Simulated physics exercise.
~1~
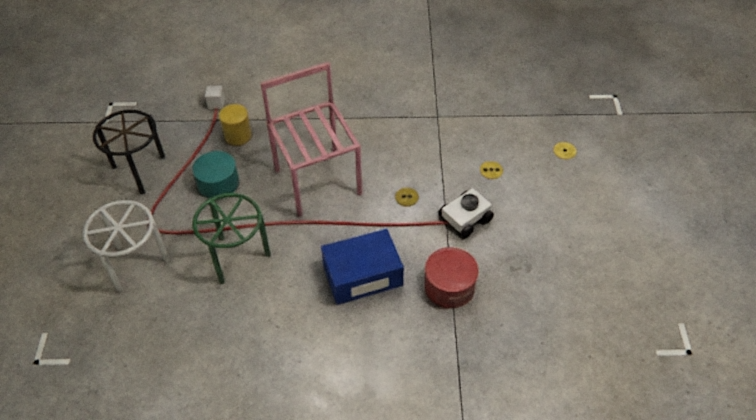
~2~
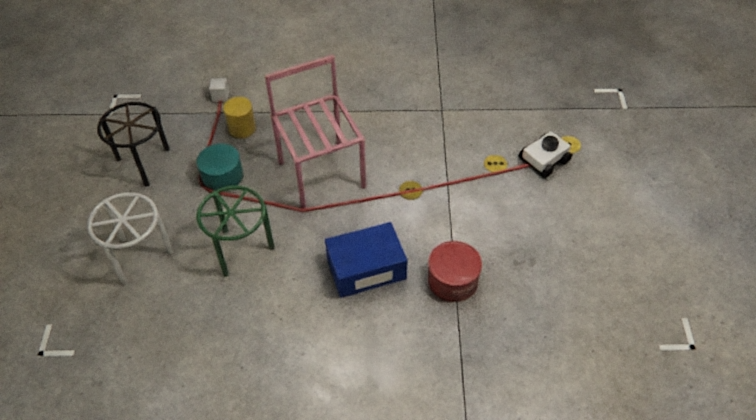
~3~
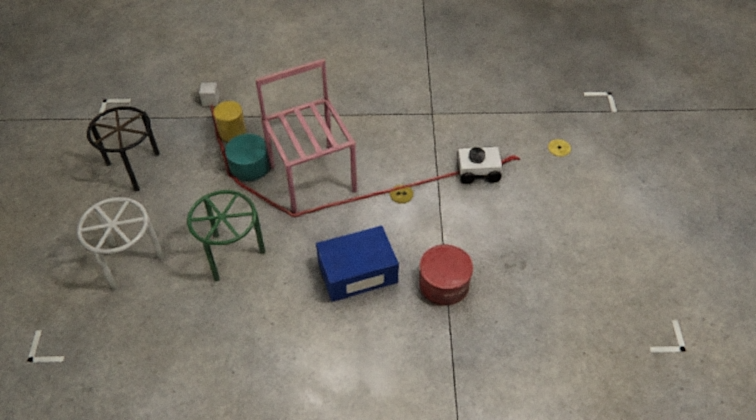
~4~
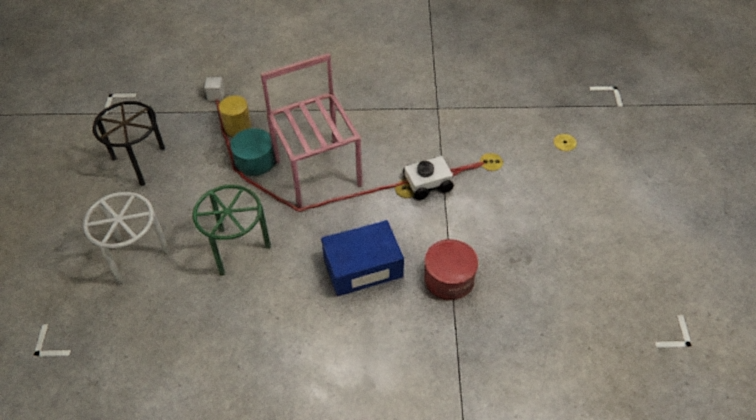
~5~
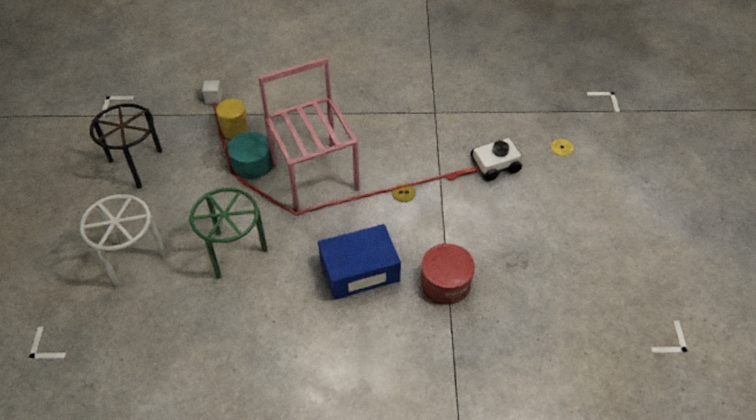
Small white cart trailing a red cord among stools and tubs, rolling right, then back left as a teal tub shifts, finishing rightward.
